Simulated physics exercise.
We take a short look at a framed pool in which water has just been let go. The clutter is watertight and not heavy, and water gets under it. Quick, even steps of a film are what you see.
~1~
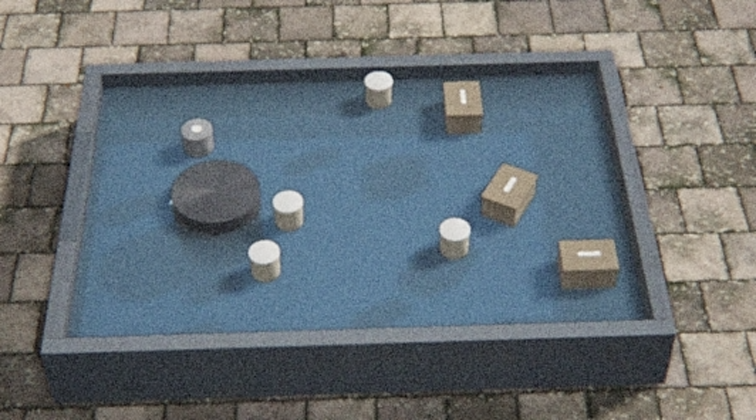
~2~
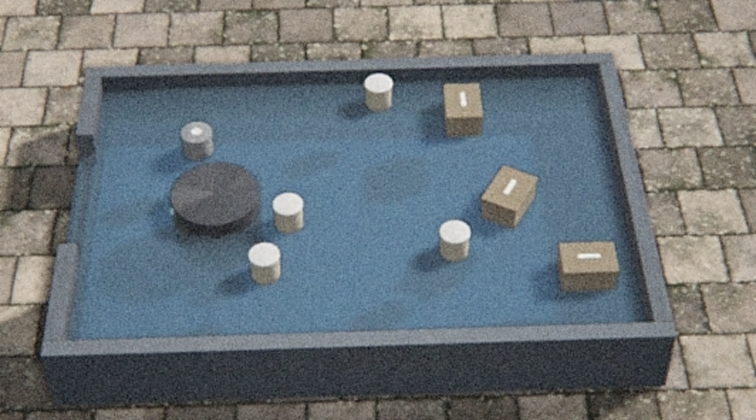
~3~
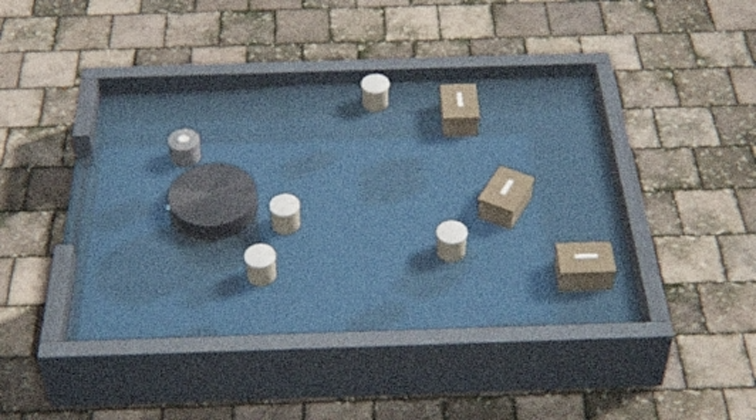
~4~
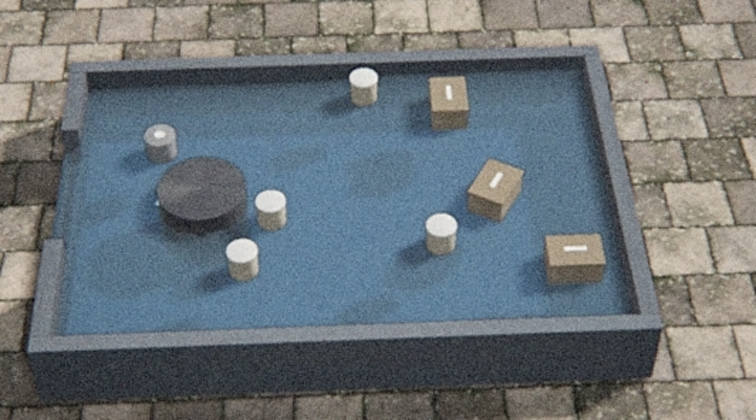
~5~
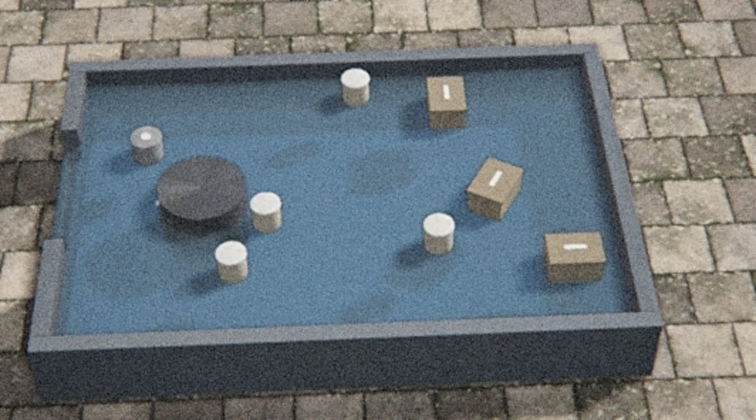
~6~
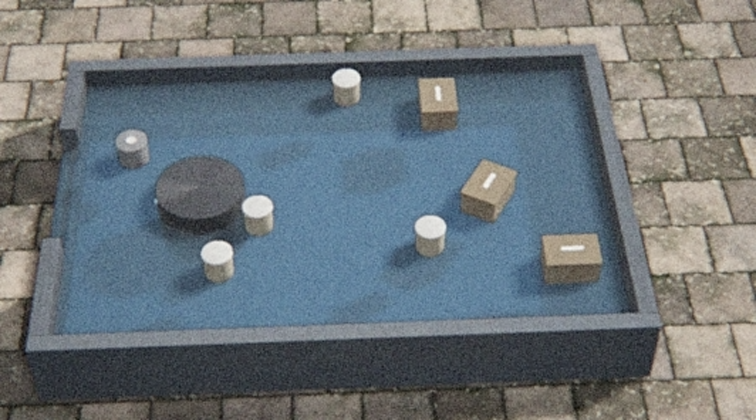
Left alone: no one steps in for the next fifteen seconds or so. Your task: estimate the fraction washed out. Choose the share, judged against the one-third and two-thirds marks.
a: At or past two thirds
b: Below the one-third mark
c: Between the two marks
Below the one-third mark (b).
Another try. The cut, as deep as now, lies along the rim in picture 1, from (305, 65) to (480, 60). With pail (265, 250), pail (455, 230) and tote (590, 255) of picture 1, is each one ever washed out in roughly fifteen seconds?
The three give no escape, no escape and no escape, in that order.
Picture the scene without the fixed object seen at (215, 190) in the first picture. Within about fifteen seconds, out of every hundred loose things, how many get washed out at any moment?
Close to 10 percent, I'd say.
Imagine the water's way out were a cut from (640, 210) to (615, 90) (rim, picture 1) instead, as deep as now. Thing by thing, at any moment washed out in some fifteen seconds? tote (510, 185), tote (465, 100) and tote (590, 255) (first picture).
In sequence: Escapes, escapes, escapes.
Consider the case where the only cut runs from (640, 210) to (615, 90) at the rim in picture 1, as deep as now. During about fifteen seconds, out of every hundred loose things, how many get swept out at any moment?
Some 40 per cent of the lot.
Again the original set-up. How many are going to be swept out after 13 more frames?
That makes 1.
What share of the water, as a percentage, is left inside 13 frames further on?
Roughly 78 percent.
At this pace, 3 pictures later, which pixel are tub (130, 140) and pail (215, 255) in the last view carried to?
Estimated: (84, 158); (181, 252).
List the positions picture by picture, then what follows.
A tub at (197, 130), afloat; a pail at (264, 252), afloat; 0 of 8 have shifted, in the first frame.
A tub at (196, 132) floats; a pail at (264, 254) floats; 0 of 8 have shifted, in the second frame.
A tub at (184, 140) floats, close to its start; a pail at (260, 256) floats; 1 of 8 have shifted, in the third frame.
A tub at (160, 135) floats, close to its start; a pail at (242, 251) floats, close to its start; 2 of 8 have shifted, in the fourth frame.
A tub at (146, 137) floats, close to its start; a pail at (231, 253) floats, close to its start; 4 of 8 have shifted, in the fifth frame.
A tub at (131, 141), afloat, a stride from its start; a pail at (217, 253), afloat, close to its start; 6 of 8 have shifted, in the sixth frame.
A moment on, 0 of 8 are out; 8 afloat.
Next, 1 of 8 are out; 7 afloat.
Later, 1 of 8 are out; 7 afloat.
In the end, 1 of 8 are out; 7 afloat.
